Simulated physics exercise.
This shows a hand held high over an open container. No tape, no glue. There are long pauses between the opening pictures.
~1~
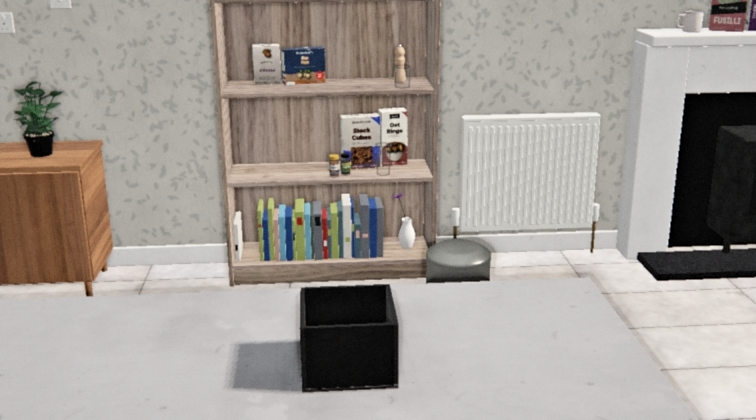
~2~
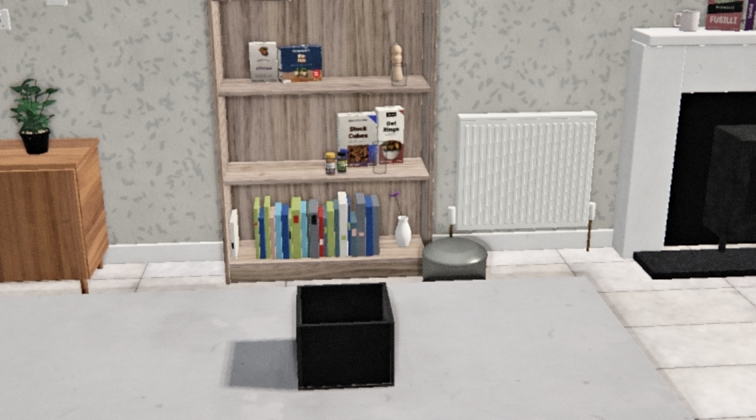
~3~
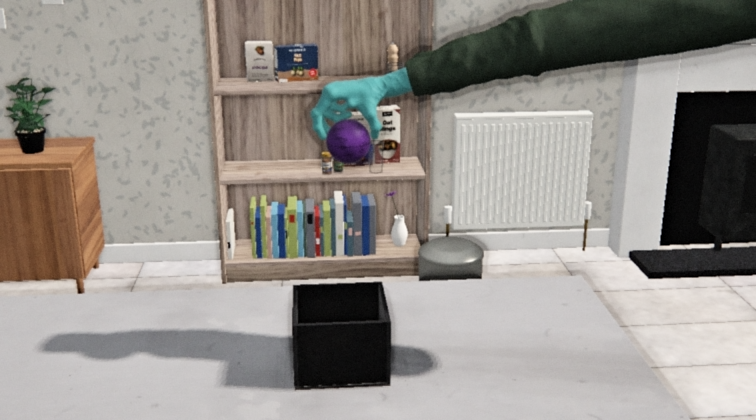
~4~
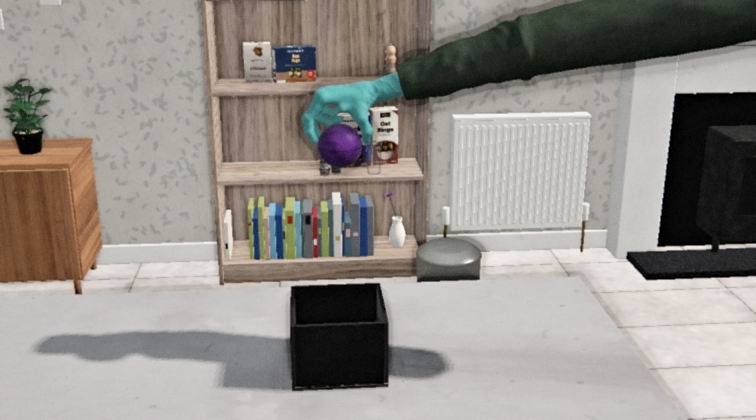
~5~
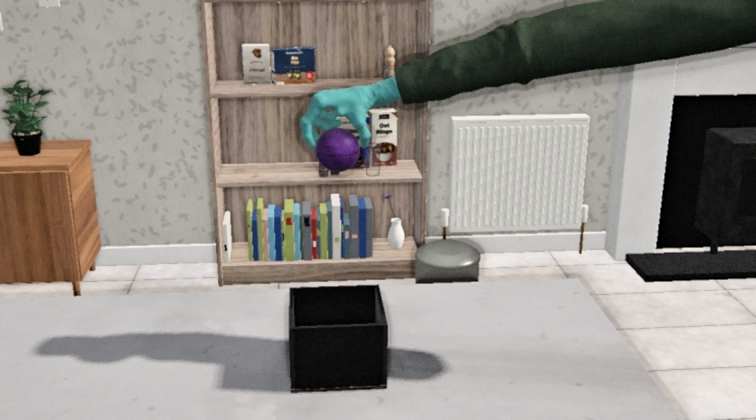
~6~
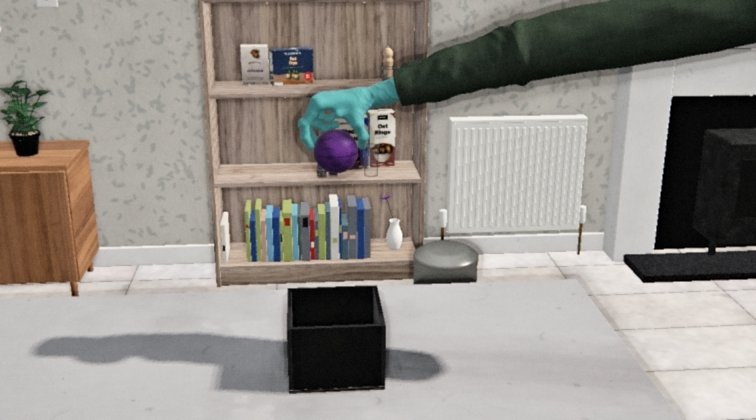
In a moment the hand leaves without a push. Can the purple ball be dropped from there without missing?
In the end the purple ball lands inside.
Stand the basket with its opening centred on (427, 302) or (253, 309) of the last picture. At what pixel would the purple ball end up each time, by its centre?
It ends around (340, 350) and (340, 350).
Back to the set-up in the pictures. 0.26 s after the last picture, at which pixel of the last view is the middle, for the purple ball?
Near (338, 274).
Then, 0.18 s on from there, purple ball displaced about its own width near (337, 203).
Then, 0.26 s on from there, purple ball on its way down near (338, 274).
In the end, the purple ball is caught, near (339, 346).
